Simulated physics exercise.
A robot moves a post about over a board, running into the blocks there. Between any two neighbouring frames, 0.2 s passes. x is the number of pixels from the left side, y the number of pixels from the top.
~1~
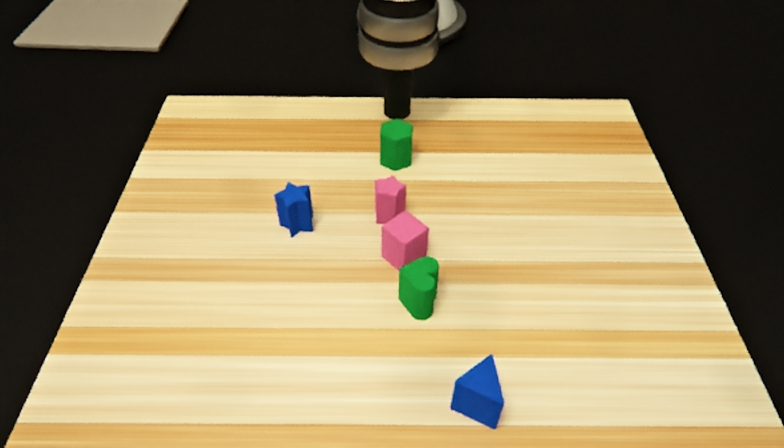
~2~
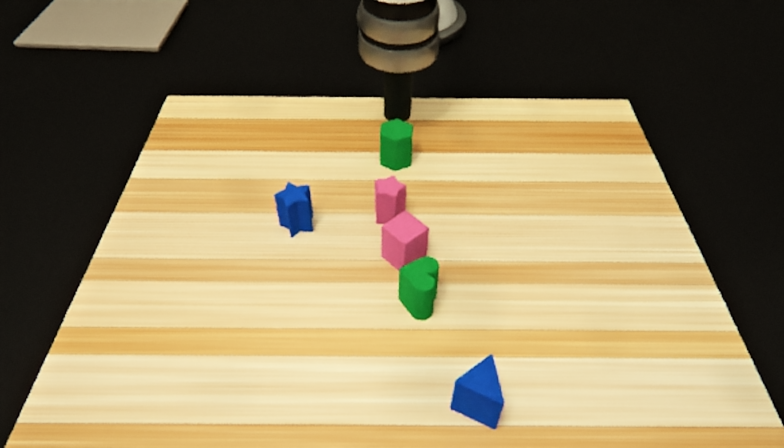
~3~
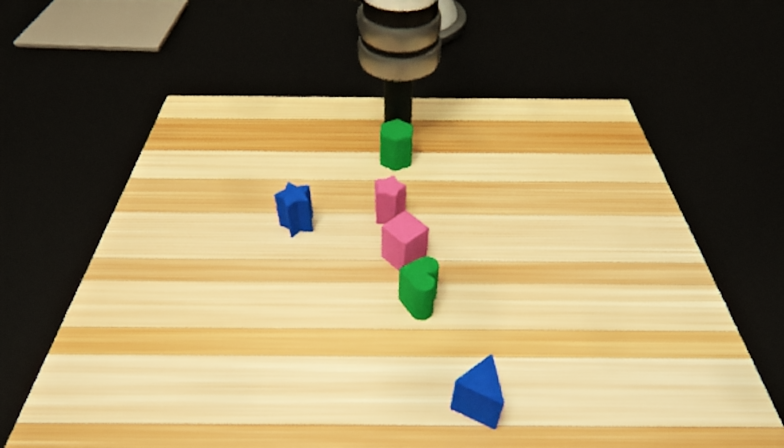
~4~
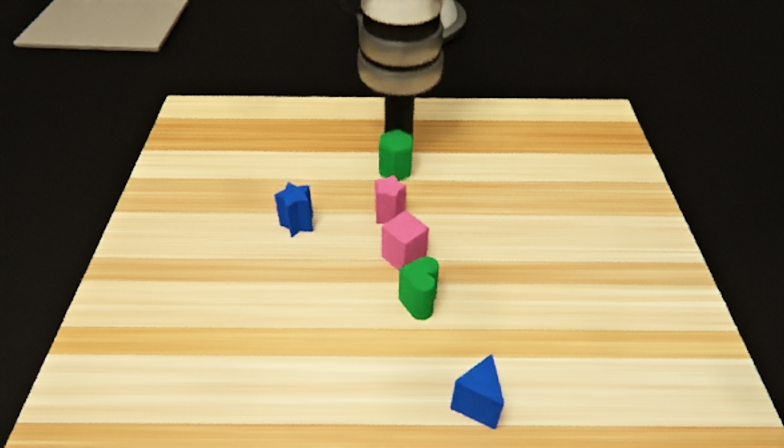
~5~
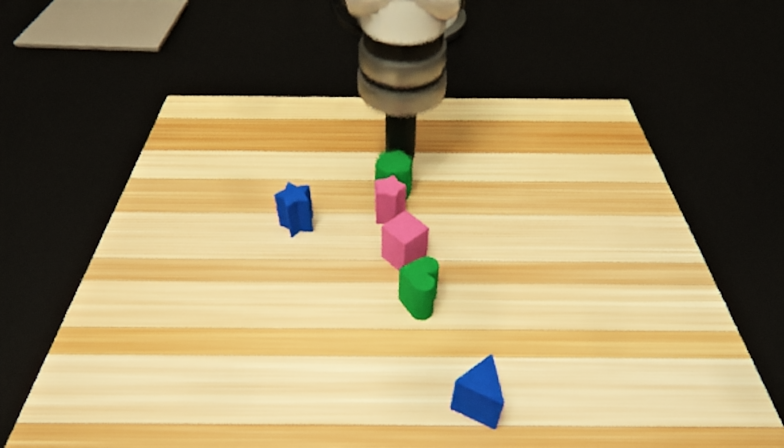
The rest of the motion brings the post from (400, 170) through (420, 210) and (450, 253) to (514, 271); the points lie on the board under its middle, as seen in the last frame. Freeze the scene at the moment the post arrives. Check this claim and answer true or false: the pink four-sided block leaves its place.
The statement is incorrect.
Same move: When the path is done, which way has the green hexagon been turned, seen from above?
Rotation: Clockwise.
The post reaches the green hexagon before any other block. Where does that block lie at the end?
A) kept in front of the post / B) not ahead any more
My pick is B.
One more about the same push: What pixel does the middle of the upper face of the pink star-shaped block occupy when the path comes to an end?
Somewhere near (377, 211).
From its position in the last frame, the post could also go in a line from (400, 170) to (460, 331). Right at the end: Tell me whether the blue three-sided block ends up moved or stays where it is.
It will remain on its spot.
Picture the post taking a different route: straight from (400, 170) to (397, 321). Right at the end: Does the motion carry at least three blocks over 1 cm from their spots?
Short answer: Yes.
What follows on the original path. One third of the way, post (421, 195); pink star-shaped block (377, 211), turned 35° clockwise; green hexagon (391, 190), turned 85° clockwise.
Two thirds of the way, post (452, 238); pink star-shaped block (377, 211), turned 35° clockwise; green hexagon (391, 190), turned 85° clockwise.
At the end, post (518, 257); pink star-shaped block (377, 211), turned 35° clockwise; green hexagon (391, 190), turned 85° clockwise; pink four-sided block in place.
